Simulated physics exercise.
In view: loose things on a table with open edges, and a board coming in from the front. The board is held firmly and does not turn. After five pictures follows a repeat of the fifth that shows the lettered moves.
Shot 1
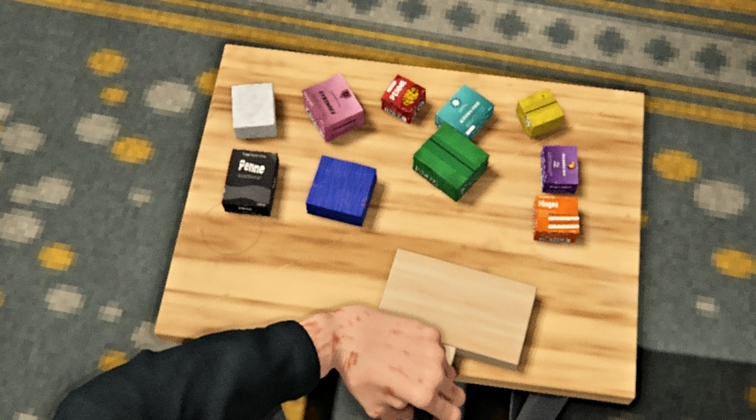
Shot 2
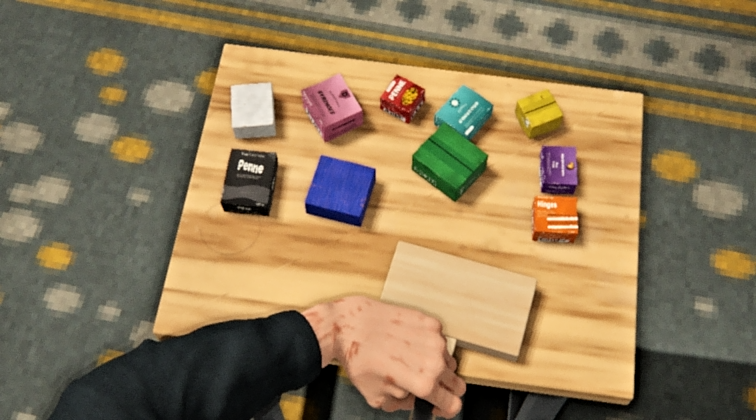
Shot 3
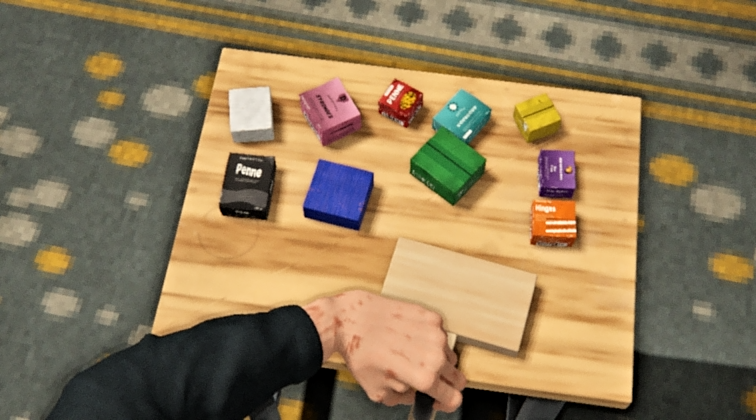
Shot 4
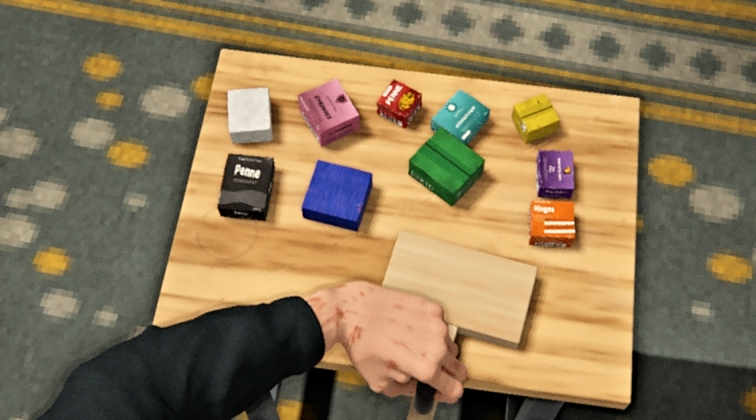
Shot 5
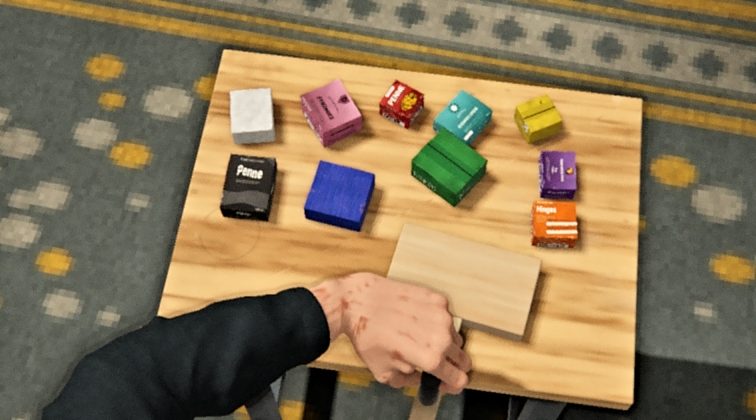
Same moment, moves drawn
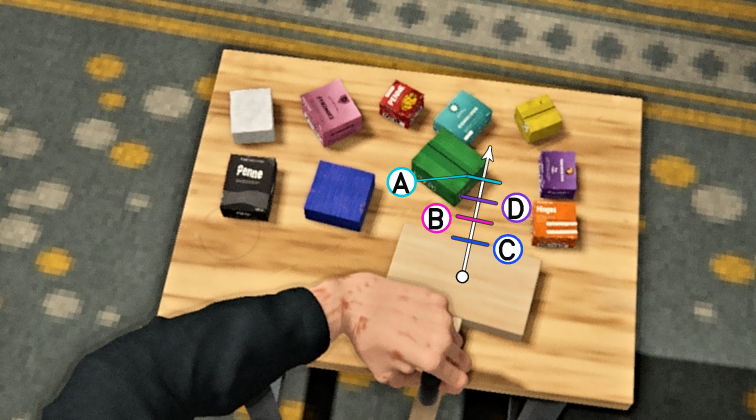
A hand gripping a pale wooden board at the front of a table slides it slightly away from the viewer, toward the blue and green blocks, while the small coloured boxes and packets around it stay in place.
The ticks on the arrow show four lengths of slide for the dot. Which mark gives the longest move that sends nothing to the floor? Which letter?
As far as tick A.
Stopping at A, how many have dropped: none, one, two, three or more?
By then, none.
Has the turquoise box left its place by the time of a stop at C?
No.
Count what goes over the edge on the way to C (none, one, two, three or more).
By then, none.
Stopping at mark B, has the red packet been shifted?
By then, no.
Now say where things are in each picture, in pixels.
Green box (451, 162); red packet (404, 99); white block (254, 111), in the first frame.
Board (457, 297); pink box (332, 108), in the second frame.
Board (458, 292); black packet (248, 186), in the third frame.
Board (458, 285); blue block (338, 196), in the fourth frame.
Board (462, 277); orange box (554, 225); green box (449, 168); red packet (402, 104), in the fifth frame.
On the copy, A at (484, 180); B at (474, 220); C at (470, 241); D at (479, 199); the arrow from (462, 277) to (490, 147); the white dot at (462, 277).
On A. First, board (470, 244); orange box (559, 211); purple packet (558, 172).
Then, board (477, 209); turquoise box (466, 103); yellow box (536, 116).
Finally, board (482, 185); turquoise box (471, 81); purple packet (579, 120); nothing has fallen.
By contrast, B is safe but short; C is safe but short; D is safe but short.
